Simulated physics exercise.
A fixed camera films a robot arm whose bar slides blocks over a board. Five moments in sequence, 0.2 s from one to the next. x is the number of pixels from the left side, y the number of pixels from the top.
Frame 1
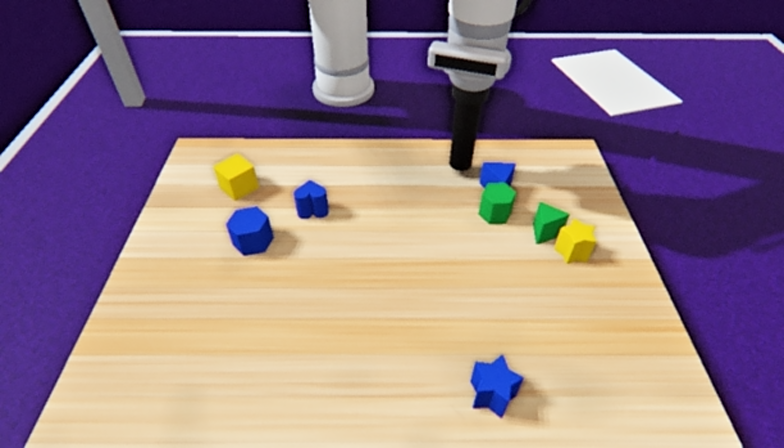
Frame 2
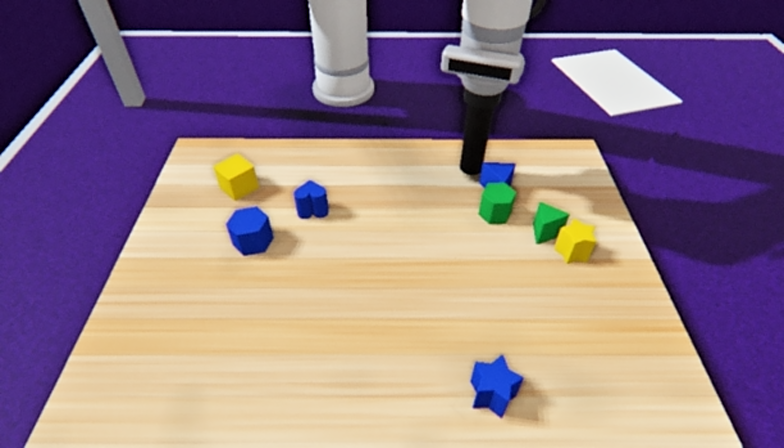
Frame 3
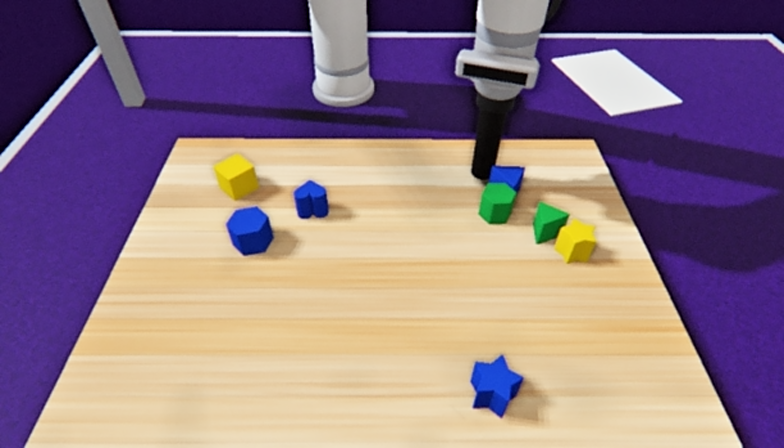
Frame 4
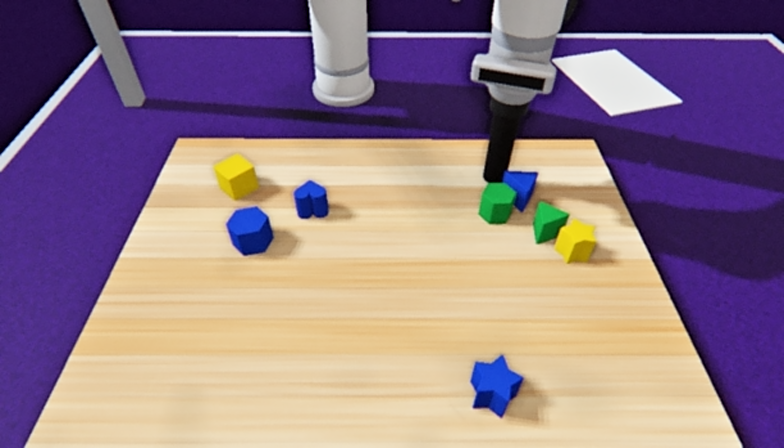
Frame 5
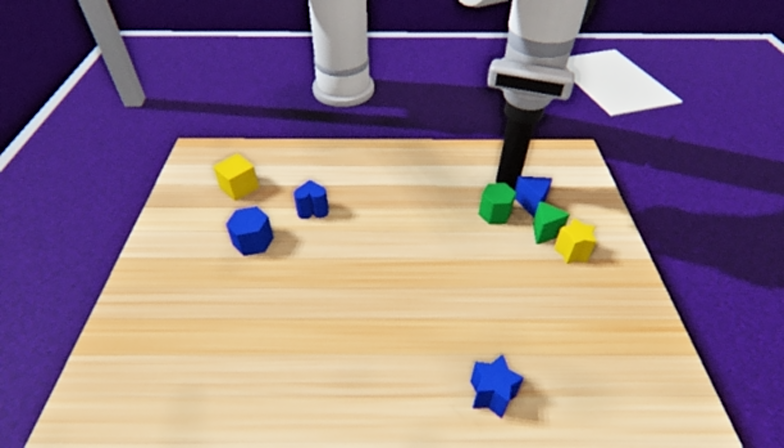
A robot arm's black bar pushes the blue triangle right, toward the green triangle.
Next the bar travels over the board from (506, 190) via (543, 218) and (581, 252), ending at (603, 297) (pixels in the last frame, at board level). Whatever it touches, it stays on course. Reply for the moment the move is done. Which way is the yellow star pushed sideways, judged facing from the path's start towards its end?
It's pushed right.
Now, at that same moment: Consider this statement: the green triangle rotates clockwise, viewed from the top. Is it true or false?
The statement is correct.
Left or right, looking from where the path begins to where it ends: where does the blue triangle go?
Answer: Left.
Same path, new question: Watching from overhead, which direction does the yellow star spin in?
Direction: Clockwise.
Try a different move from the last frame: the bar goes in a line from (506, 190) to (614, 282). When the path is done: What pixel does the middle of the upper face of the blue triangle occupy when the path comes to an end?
At (585, 204).
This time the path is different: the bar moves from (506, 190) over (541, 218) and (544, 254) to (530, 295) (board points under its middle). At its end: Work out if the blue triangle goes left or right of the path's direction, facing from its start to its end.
It will end up to the left.
The first path, step by step. One third of the way, bar (546, 211); blue triangle (576, 200), turned 80° anticlockwise.
Two thirds of the way, bar (584, 245); blue triangle (595, 207); green triangle (554, 222), turned 20° clockwise; yellow star (591, 251), turned 55° clockwise.
At the end, bar (606, 290); green hexagon unmoved; blue triangle (595, 207), turned 120° anticlockwise; green triangle (554, 222), turned 20° clockwise; yellow star (593, 288), turned 100° clockwise.
